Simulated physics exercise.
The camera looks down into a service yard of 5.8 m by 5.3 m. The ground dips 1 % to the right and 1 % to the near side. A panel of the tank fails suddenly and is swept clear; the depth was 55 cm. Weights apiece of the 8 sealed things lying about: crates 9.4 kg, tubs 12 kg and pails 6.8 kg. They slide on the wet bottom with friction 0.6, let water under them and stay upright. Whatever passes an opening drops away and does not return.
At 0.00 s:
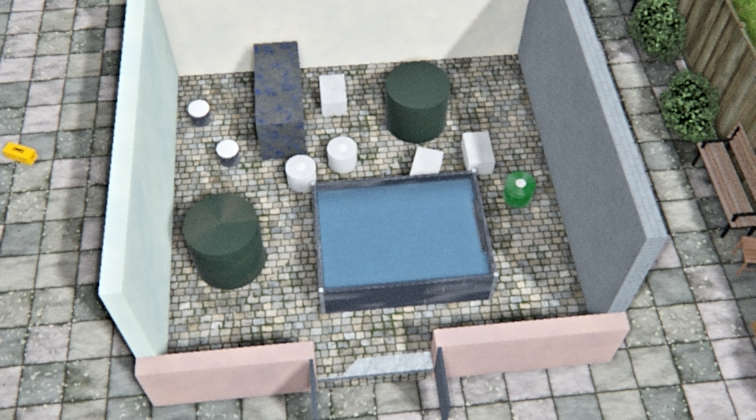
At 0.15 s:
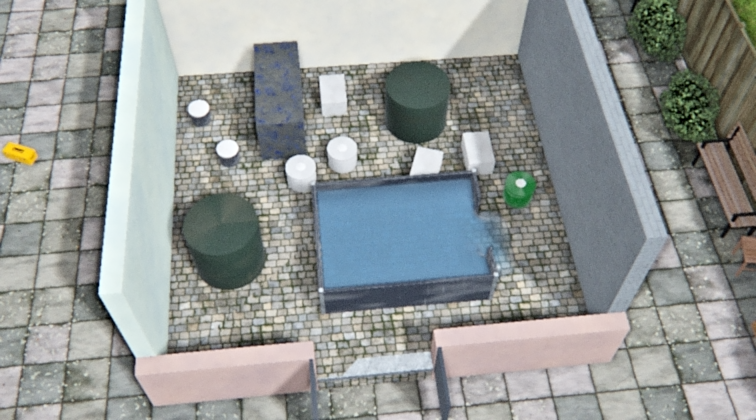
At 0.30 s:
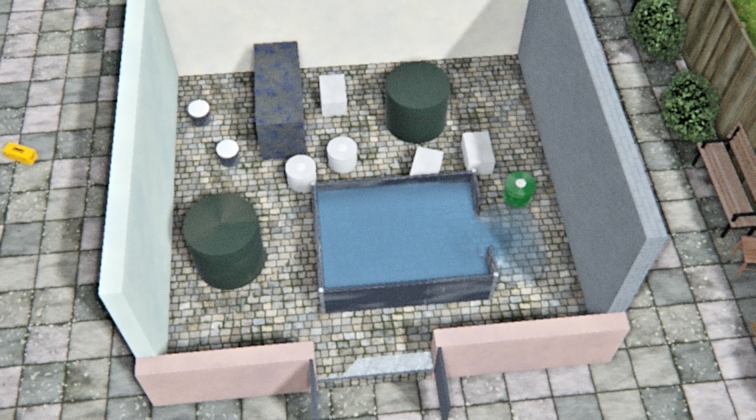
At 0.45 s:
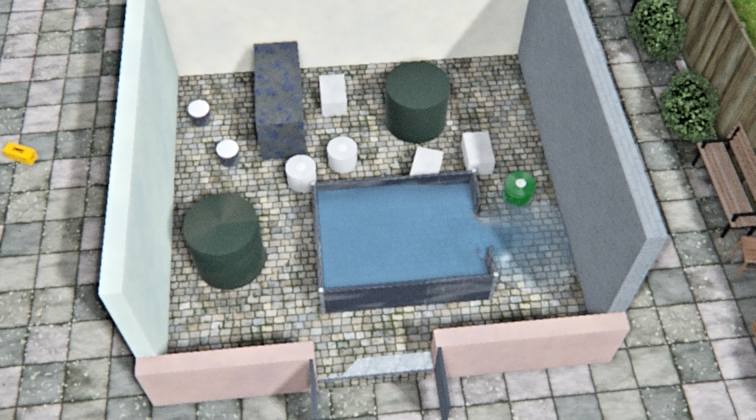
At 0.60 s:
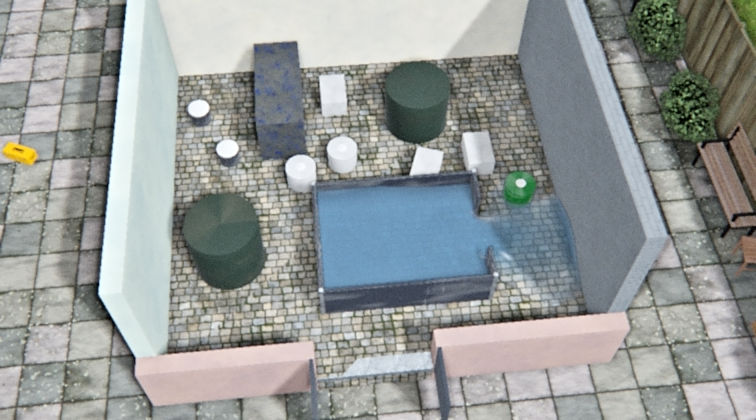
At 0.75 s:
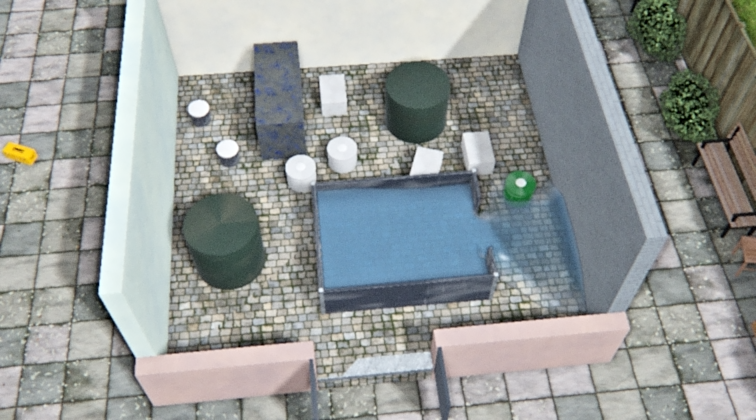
A rectangular tank opens on its right side and water spreads across the paving to the right wall.
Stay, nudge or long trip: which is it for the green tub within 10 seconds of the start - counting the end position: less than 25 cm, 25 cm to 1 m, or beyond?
Green tub travels far.
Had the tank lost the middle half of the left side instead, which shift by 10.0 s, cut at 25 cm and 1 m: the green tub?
Then the green tub barely shifts.
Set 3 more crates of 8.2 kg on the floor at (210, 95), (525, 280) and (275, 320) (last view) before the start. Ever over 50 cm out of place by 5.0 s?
In that order: Under, past it, past it.
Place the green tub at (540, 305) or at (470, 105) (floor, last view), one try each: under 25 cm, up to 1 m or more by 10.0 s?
In that order: It moves a short way; it ends far away.
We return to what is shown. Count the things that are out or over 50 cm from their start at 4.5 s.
I count 1.
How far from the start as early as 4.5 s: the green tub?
Roughly 250 cm by then.
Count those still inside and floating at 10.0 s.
I count 3.
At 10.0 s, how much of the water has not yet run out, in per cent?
Some 90 per cent remains.
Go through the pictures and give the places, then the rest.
The green tub at (521, 183), on the bottom; water covers 3.8 m2; 0 of 8 have shifted, in the first picture.
The green tub at (521, 183), on the bottom; 4.3 m2 under water; 0 of 8 have shifted, in the second picture.
The green tub at (521, 183), on the bottom; 5.0 m2 under water; 0 of 8 have shifted, in the third picture.
The green tub at (521, 183), on the bottom; water covers 5.6 m2; 0 of 8 have shifted, in the fourth picture.
The green tub at (521, 183), on the bottom; water covers 5.8 m2; 0 of 8 have shifted, in the fifth picture.
The green tub at (521, 183), on the bottom; water covers 6.1 m2; 0 of 8 have shifted, in the sixth picture.
After 2.0 s the green tub is near (498, 139), 0.9 m from its start, aground; 0 of 8 are out; 0 afloat.
After 4.5 s the green tub is near (444, 73), 2.4 m from its start, afloat; 0 of 8 are out; 2 afloat.
After 7.0 s the green tub is near (372, 81), 3.0 m from its start, aground; 0 of 8 are out; 2 afloat.
After 10.0 s the green tub is near (369, 82), 3.0 m from its start, aground; 0 of 8 are out; 3 afloat.
